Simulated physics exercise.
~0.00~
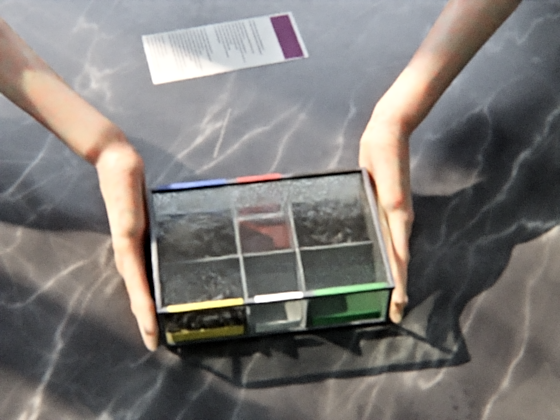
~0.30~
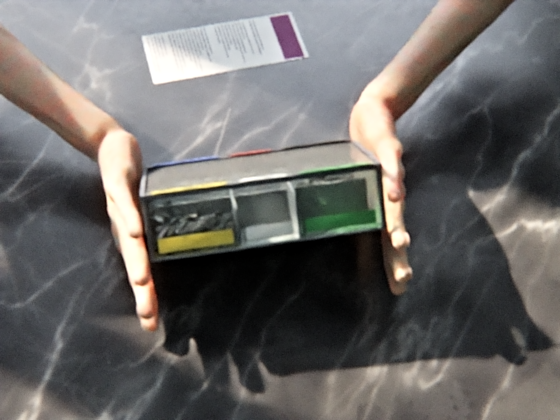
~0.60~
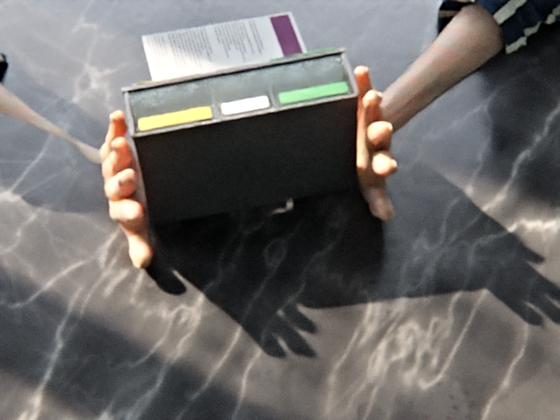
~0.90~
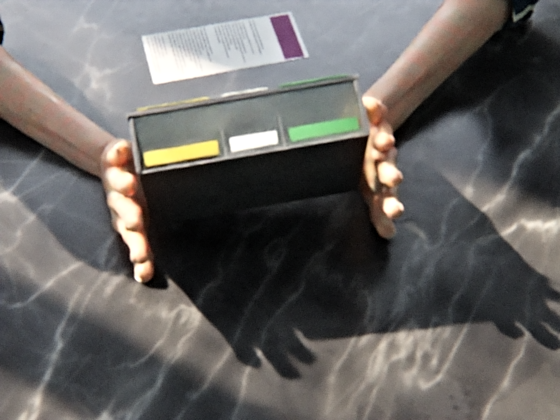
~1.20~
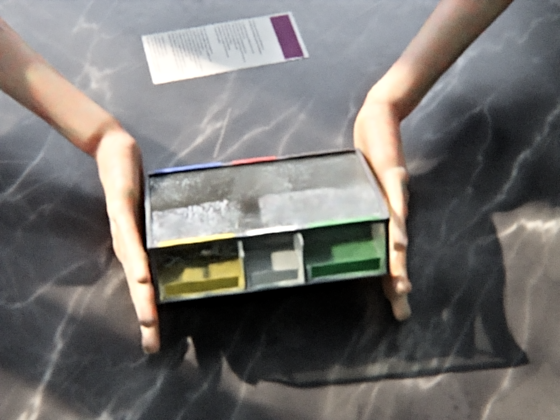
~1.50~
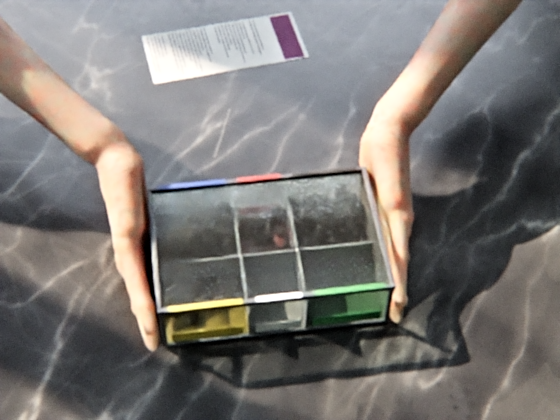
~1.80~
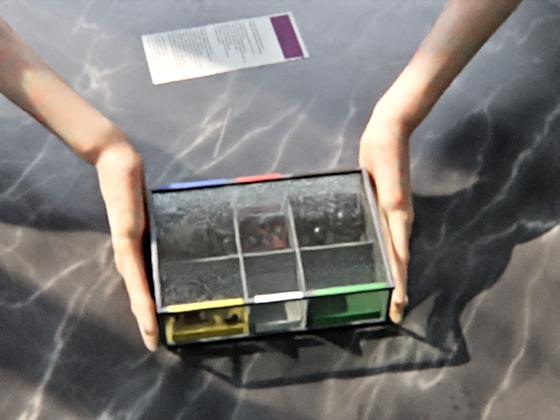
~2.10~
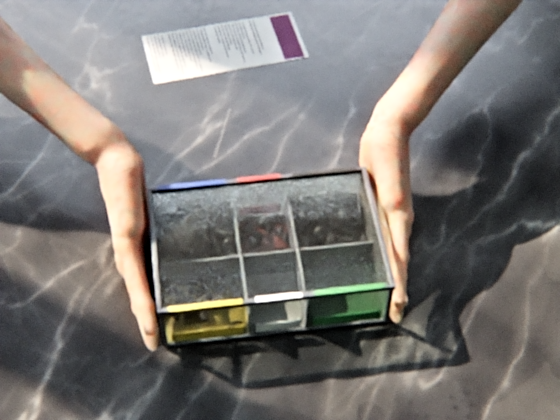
On a dark marbled surface streaked with light, beside a printed sheet with a purple band, two hands hold a closed, clear-lidded box divided into compartments with coloured edges. Dark beans lie inside, some visible behind the yellow-marked front section. The hands tip the box up steeply, lifting it until its dark underside faces the viewer and the beans are hidden. Then they lower it back the same way, and the lid comes into view again. The box ends flat where it began, its beans resting in the compartments, still held at both sides.
